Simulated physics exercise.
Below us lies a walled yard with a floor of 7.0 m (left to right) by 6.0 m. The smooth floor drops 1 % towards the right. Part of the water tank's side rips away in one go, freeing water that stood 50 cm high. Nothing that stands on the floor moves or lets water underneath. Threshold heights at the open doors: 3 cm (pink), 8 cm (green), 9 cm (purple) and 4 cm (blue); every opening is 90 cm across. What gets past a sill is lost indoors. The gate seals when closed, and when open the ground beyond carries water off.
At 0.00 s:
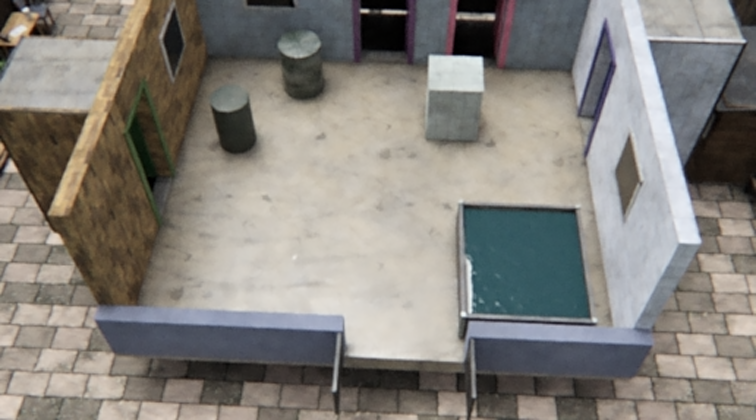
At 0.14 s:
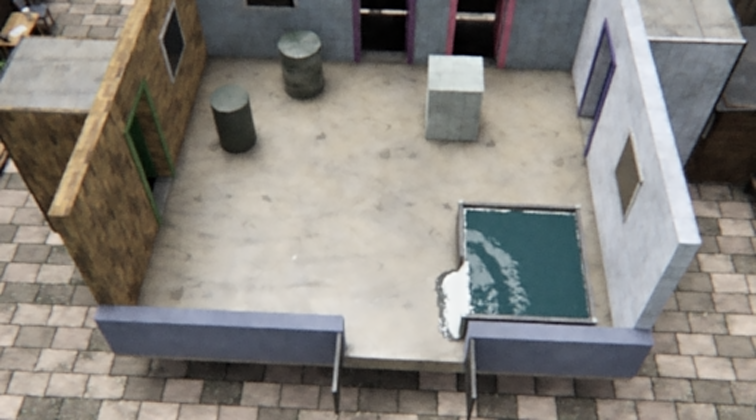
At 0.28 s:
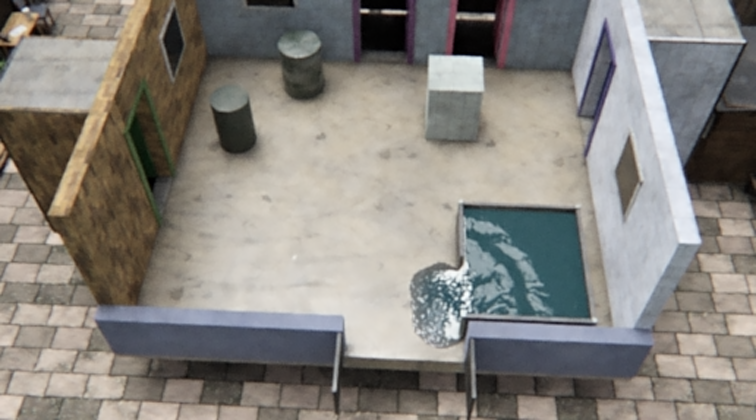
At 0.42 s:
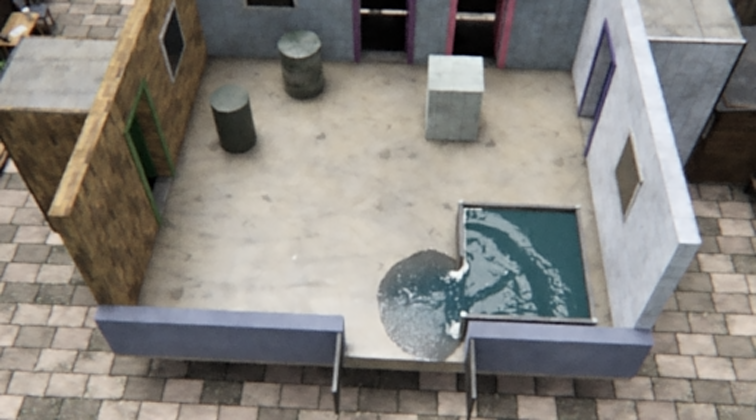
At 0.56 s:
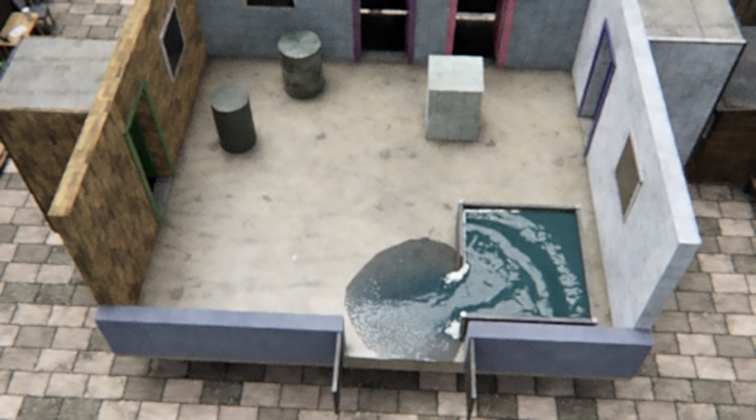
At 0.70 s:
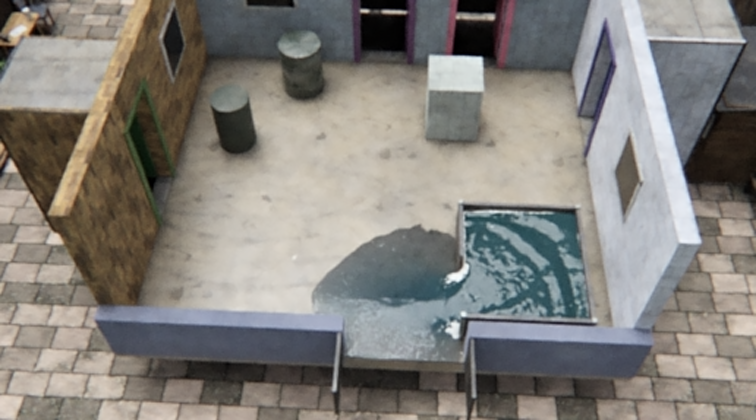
Water burst from the left side of a tank in a walled yard, first as white froth, then spreading leftward across the pale floor in a widening dark pool while ripples crossed the tank.
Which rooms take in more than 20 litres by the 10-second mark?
Door by door: At the pink door it stays under the limit; at the green door it stays under the limit; at the purple door it keeps below the limit; at the blue door it keeps below the limit.
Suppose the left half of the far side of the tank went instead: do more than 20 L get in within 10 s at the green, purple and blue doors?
Against that limit: Green under, purple below, blue above.
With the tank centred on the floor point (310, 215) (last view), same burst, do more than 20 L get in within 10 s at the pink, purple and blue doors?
Then: Pink below, purple under, blue below.
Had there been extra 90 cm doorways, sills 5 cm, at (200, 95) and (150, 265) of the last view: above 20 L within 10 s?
In turn: Not over, above.
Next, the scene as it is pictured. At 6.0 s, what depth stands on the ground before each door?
Depths in cm: Pink 0, green 5, purple 0, blue 0.
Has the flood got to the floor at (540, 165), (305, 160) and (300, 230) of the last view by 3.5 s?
In that order: Not reached, flooded, flooded.
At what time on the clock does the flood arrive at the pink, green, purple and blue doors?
Arrival: Pink 8.5 s, green 2.8 s, purple 7.5 s, blue not in the 10 s.
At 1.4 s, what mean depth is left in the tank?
About 36 cm.
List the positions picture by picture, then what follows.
In the first picture, the water tank at (523, 261) is whole and still, 50 cm deep.
In the second picture, the front is at a hidden place, 0.5 m from the gap at (462, 300); 0.2 m2 of floor is under water; 50 cm left at the back of the water tank.
In the third picture, the front is at a hidden place, 0.8 m from the gap at (462, 300); 0.7 m2 of floor is under water; 50 cm left at the back of the water tank.
In the fourth picture, the front is at (385, 286), 1.2 m from the gap at (462, 300); 1.5 m2 of floor is under water; 50 cm left at the back of the water tank.
In the fifth picture, the front is at (353, 288), 1.6 m from the gap at (462, 300); 2.4 m2 of floor is under water; 50 cm left at the back of the water tank.
In the sixth picture, the front is at (320, 307), 2.1 m from the gap at (462, 300); 3.3 m2 of floor is under water; 48 cm left at the back of the water tank.
After 1.4 s water covers 20 % of the floor and is deepest (28 cm) near (453, 313); pink door not reached, green door not reached, purple door not reached, blue door not reached.
After 2.2 s water covers 30 % of the floor and is deepest (22 cm) near (453, 313); pink door not reached, green door not reached, purple door not reached, blue door not reached.
After 3.5 s water covers 35 % of the floor and is deepest (18 cm) near (130, 330); pink door not reached, green door 11 cm at the sill, 1 L in, purple door not reached, blue door not reached.
After 6.0 s water covers 50 % of the floor and is deepest (10 cm) near (453, 313); pink door not reached, green door 5 cm at the sill, 4 L in, purple door not reached, blue door not reached.
After 10.0 s water covers 75 % of the floor and is deepest (6 cm) near (289, 74); pink door 4 cm at the sill, 0 L in, green door 3 cm at the sill, 5 L in, purple door 2 cm at the sill, 0 L in, blue door not reached.
